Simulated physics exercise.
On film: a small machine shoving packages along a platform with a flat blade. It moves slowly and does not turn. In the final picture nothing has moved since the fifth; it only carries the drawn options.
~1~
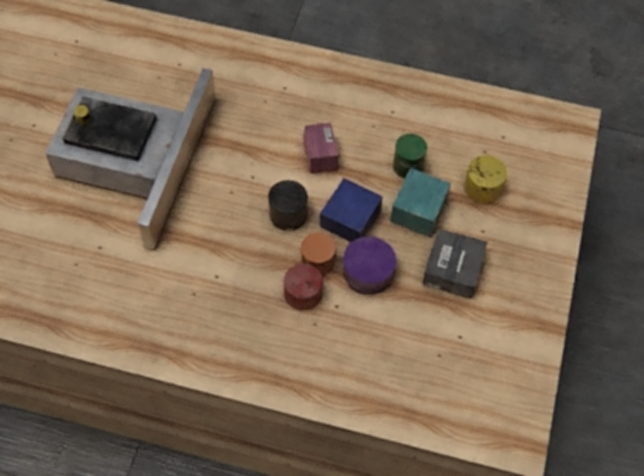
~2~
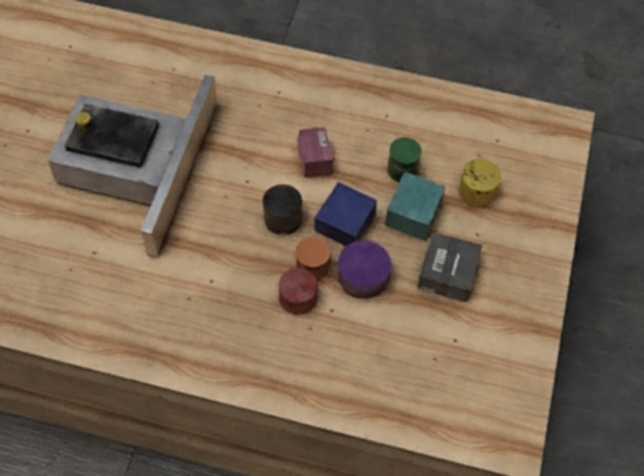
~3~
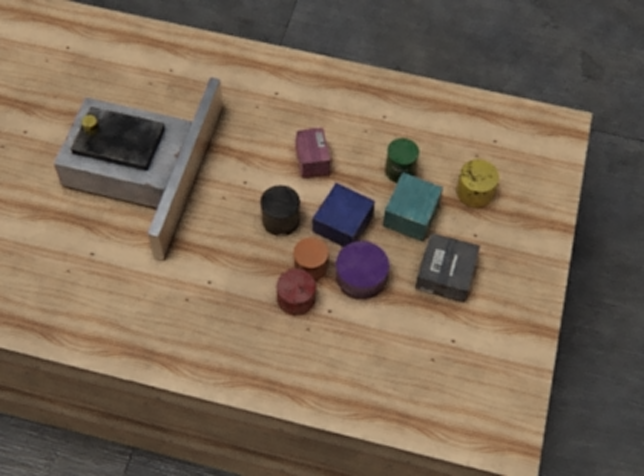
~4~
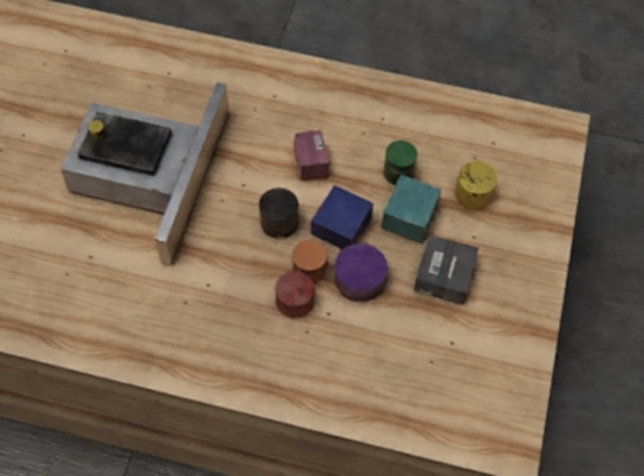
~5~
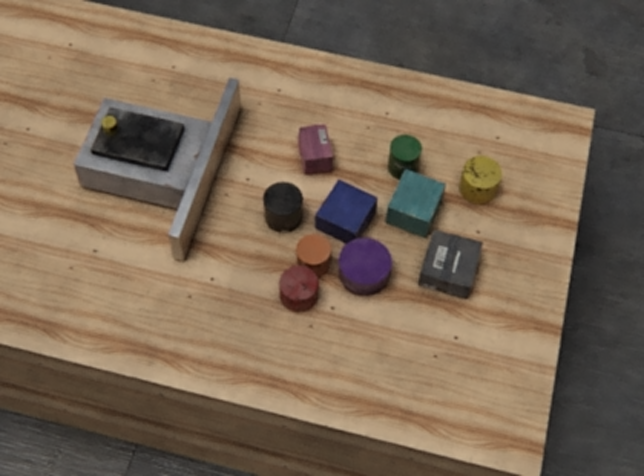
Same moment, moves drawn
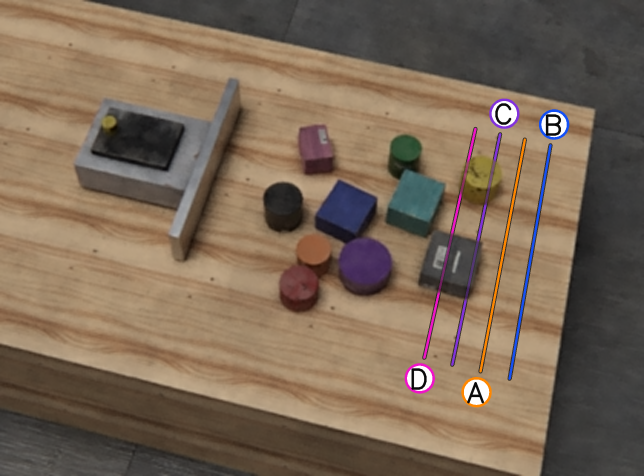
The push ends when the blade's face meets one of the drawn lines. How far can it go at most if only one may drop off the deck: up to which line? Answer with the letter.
As far as mark A.
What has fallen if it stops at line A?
The grey parcel.
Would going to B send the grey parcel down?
By then, yes.
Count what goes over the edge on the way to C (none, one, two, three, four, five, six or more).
The count is none.
On the marked copy, A at (504, 248); B at (531, 254); C at (478, 242); D at (452, 236).
Taking A. A third of the way, robot (248, 163); red canister (305, 292); pink parcel (343, 159).
Two thirds of the way, robot (354, 187); grey parcel (507, 271); yellow canister (514, 172).
When it is over, robot (441, 207); grey parcel over the edge; turquoise crate (578, 217); one fallen.
As for the rest, B drops three; C is within the limit but short; D is within the limit but short.
